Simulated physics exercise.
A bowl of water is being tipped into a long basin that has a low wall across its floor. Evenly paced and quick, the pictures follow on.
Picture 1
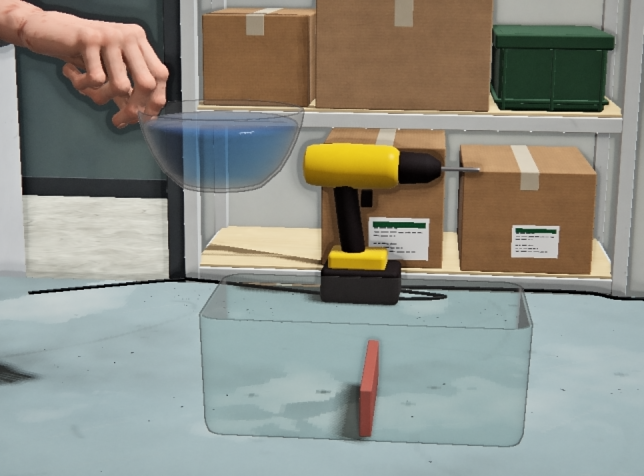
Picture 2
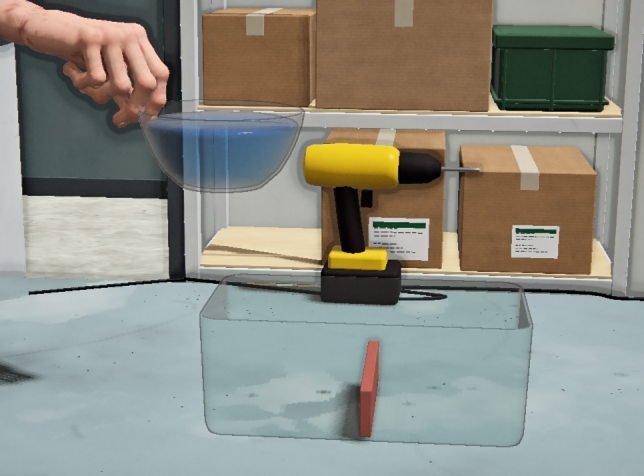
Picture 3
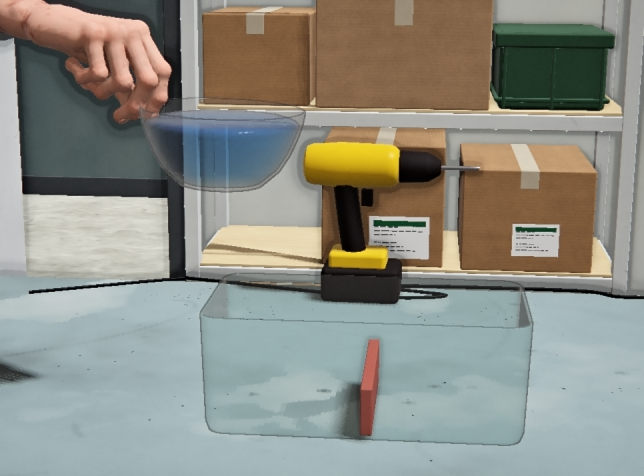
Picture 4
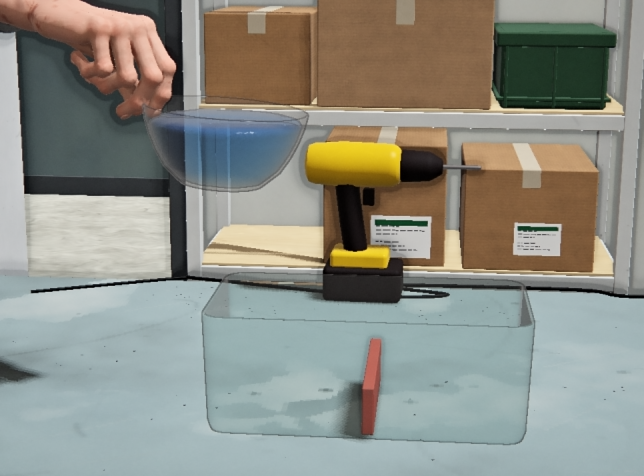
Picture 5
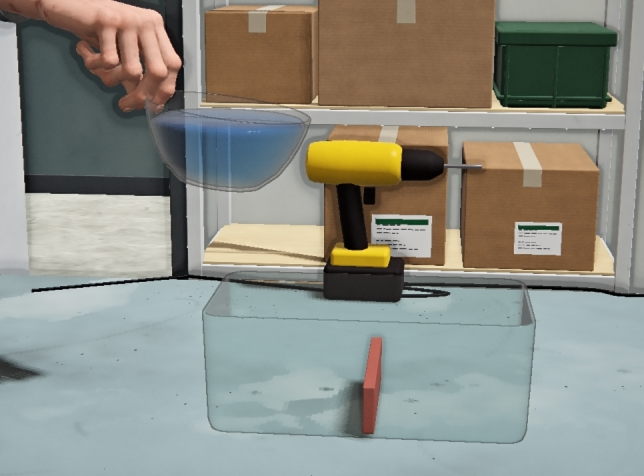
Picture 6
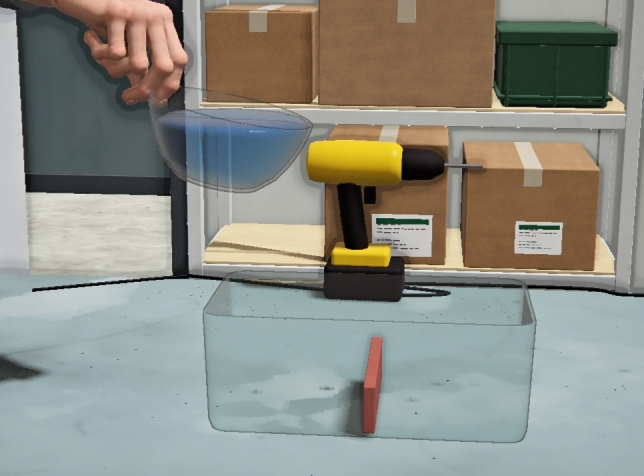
A clear bowl of blue water, held by a hand at its left rim, stayed almost level above a long basin with a low red wall, then tilted slightly to the right.
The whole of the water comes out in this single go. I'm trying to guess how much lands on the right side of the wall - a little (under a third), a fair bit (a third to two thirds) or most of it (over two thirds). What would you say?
I would say a fair bit, a third to two thirds.
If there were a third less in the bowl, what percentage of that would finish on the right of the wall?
Estimate: Around 35 per cent.
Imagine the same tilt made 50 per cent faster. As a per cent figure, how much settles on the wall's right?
It comes to around 45 per cent.
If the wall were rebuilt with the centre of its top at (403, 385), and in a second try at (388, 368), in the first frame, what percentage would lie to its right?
You'd get roughly 25 per cent the first time and roughly 35 per cent the second.
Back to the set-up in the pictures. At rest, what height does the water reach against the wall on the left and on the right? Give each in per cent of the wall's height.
I'd say about 30 for the left and about 40 for the right.
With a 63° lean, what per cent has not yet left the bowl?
Remaining fraction: Approx. 40 %.
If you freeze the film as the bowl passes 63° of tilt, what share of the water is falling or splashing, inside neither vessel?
Somewhere around 35 per cent of it.
A moment on, the bowl is tipped part way and 40 per cent is still to pour, 6 is left of the wall and 19 right of it.
Next, the bowl is tipped on its side and 1 per cent is still to pour, 35 is left of the wall and 58 right of it.
Then the bowl is tipped right over and 0 per cent is still to pour, 41 is left of the wall and 58 right of it.
Later the bowl is tipped right over and 0 per cent is still to pour, 41 is left of the wall and 58 right of it.
Finally, 41 per cent lies left of the wall, 58 right of it and 1 outside.
